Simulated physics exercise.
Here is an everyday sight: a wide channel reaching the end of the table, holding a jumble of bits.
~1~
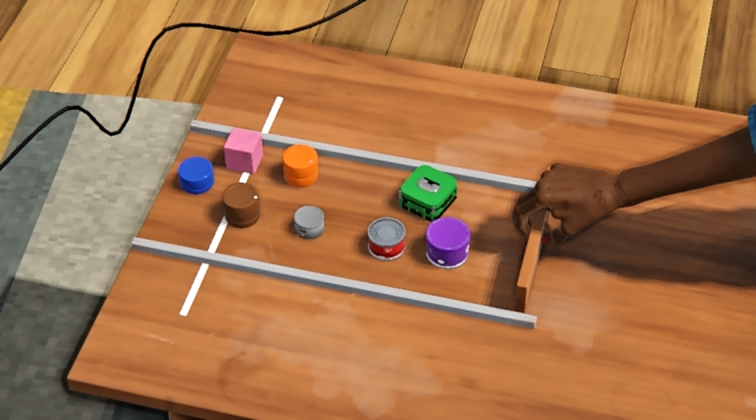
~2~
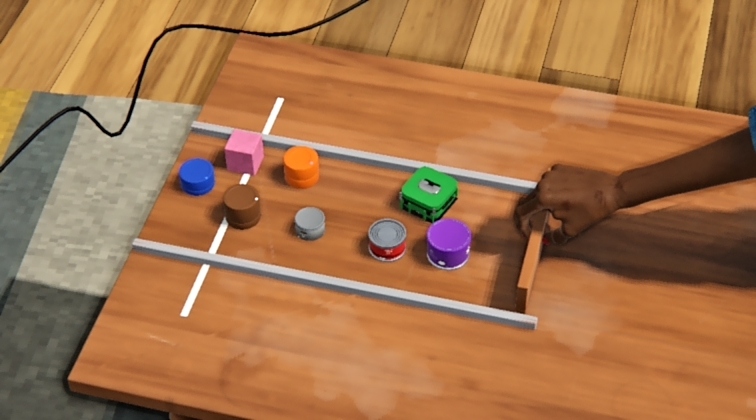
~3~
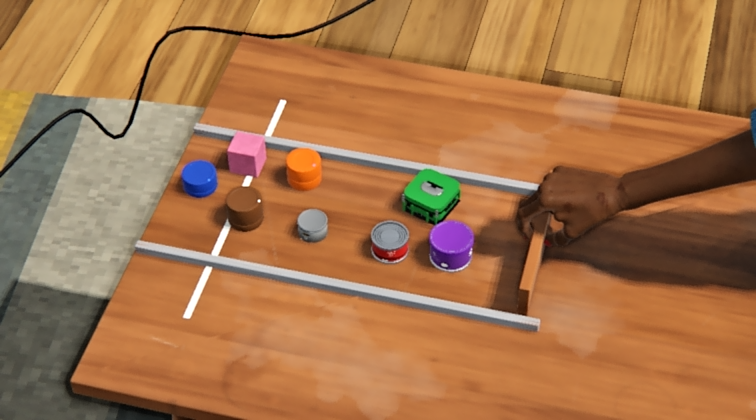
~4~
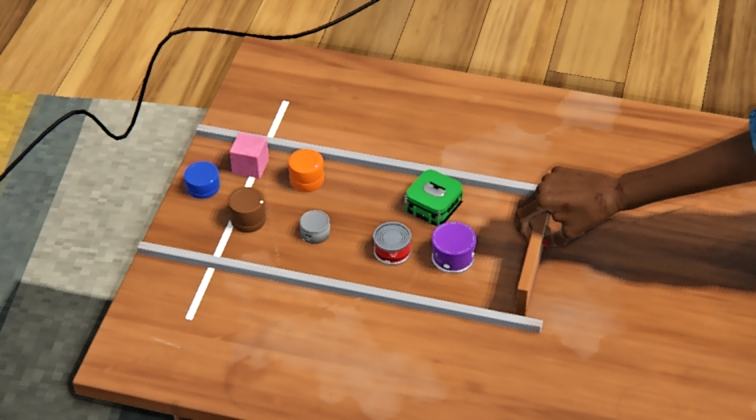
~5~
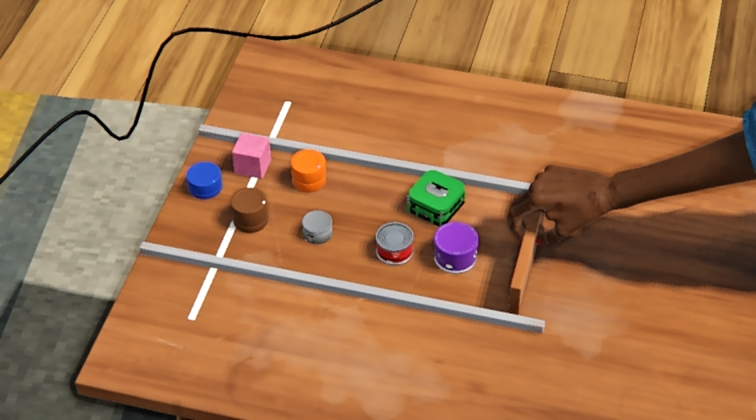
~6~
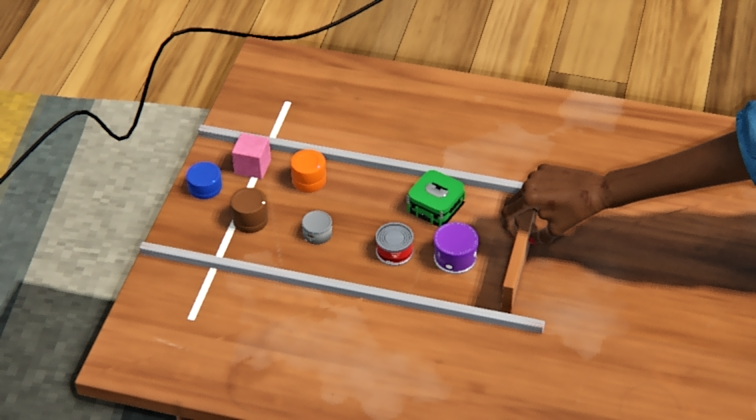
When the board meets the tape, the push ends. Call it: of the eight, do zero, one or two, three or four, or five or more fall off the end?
One or two fall off.
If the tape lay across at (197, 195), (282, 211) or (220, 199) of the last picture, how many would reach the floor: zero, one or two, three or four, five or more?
Tape one gives at least five, tape two gives zero, and tape three gives 3 or 4.
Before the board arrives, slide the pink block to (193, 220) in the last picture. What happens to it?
It remains up.
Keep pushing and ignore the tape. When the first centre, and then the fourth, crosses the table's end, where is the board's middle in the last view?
I'd put it close to (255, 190) and later close to (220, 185).
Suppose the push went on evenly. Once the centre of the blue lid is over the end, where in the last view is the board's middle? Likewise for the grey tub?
The middle is at (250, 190) when it's the blue lid, and at (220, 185) when it's the grey tub.
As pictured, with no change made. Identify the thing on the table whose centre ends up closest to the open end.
I'd say the orange lid.
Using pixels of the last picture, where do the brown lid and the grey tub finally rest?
Looks like one lands around (180, 208), and the other around (196, 185).
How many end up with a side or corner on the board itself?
The count is 3.
Soon after, none off yet; blue lid at rest near (204, 181); pink block at rest near (252, 156); brown lid at rest near (249, 210).
Then, none off yet; blue lid at rest near (204, 181); pink block at rest near (252, 156); brown lid moving near (239, 209).
By the end, the number that fall off is one or two; fallen, pink block and blue lid.
